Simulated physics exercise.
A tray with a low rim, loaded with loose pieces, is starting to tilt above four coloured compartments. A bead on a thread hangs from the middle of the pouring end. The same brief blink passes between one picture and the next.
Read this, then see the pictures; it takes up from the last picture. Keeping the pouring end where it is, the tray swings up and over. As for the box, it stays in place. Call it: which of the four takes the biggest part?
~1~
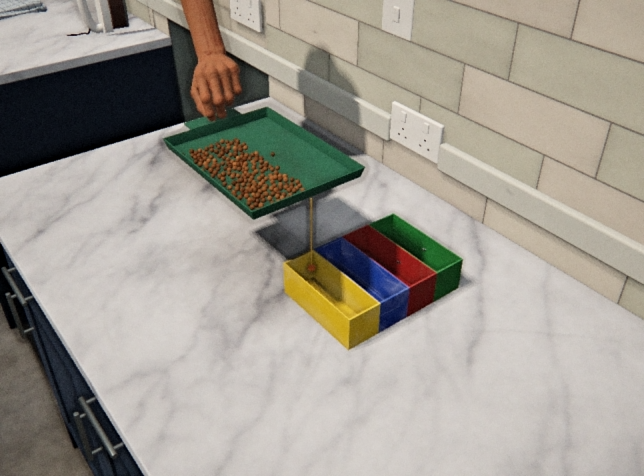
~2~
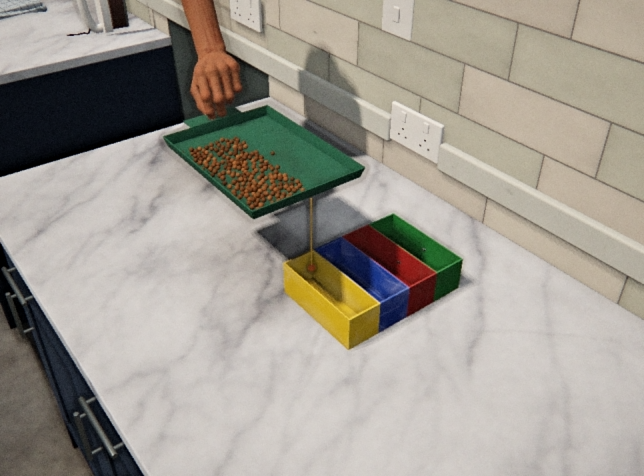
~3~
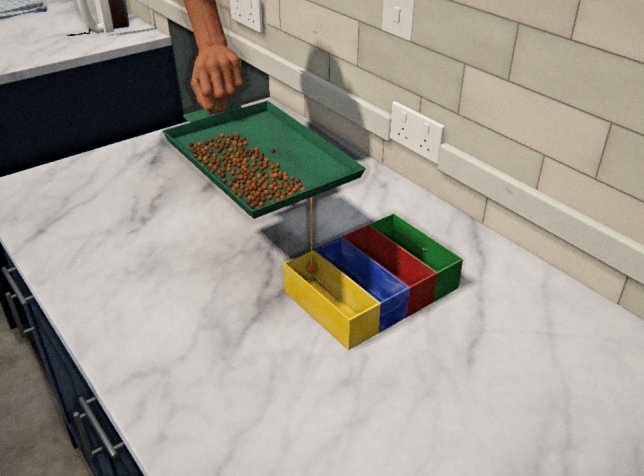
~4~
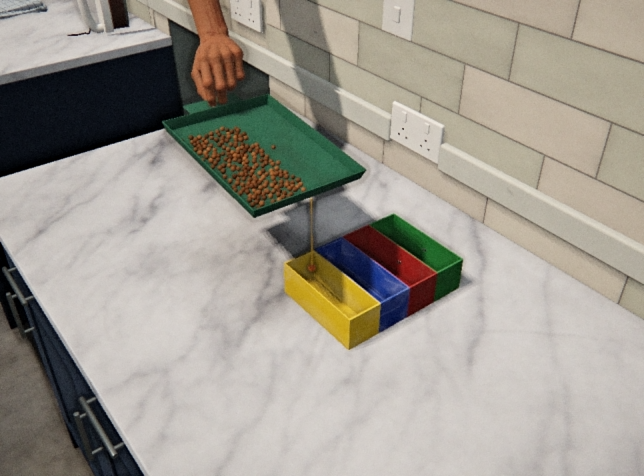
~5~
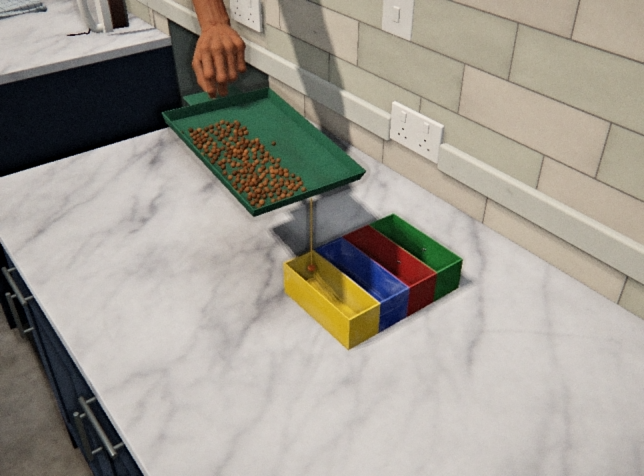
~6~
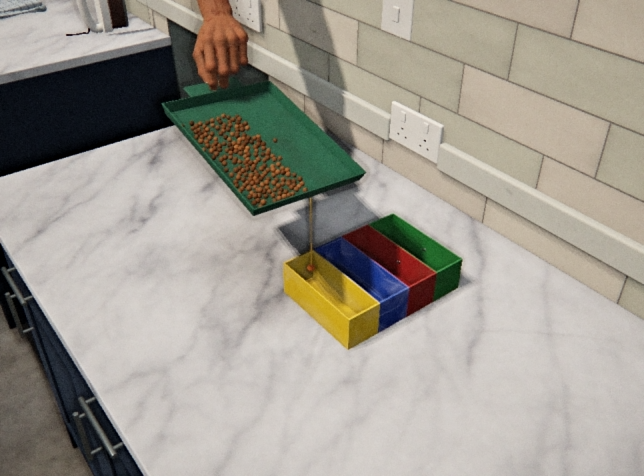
The blue compartment.
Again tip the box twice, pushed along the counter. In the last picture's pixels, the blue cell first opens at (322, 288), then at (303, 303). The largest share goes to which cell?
The red one, then the cell in green.
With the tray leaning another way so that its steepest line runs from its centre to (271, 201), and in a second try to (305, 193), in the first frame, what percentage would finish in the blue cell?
In turn, 0 percent and then 20 percent.
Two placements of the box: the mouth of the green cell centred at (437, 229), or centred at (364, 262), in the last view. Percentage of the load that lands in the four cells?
Roughly 60 %, then roughly 100 %.
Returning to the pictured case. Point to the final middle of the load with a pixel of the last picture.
Near (361, 304).
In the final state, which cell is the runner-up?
The answer is the cell in yellow.
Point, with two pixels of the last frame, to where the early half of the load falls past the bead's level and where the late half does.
Near (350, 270) and later near (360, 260).
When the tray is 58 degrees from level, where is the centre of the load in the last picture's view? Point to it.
Roughly (308, 179).
Shortly afterwards, tray tipped steeply; all but a few on the tray; only a few in the blue cell.
Next, tray tipped right over; a little on the tray; near a third in the blue cell; near a quarter in the yellow cell; a little in the red cell; near a quarter falling or outside the box.
Some moments later, tray tipped past a quarter turn; near half in the blue cell; near a third in the yellow cell; a little in the red cell; a little falling or outside the box.
In the end, tray tipped past a quarter turn; near half in the blue cell; near a third in the yellow cell; a little in the red cell; none at all in the green cell; a little outside the box.
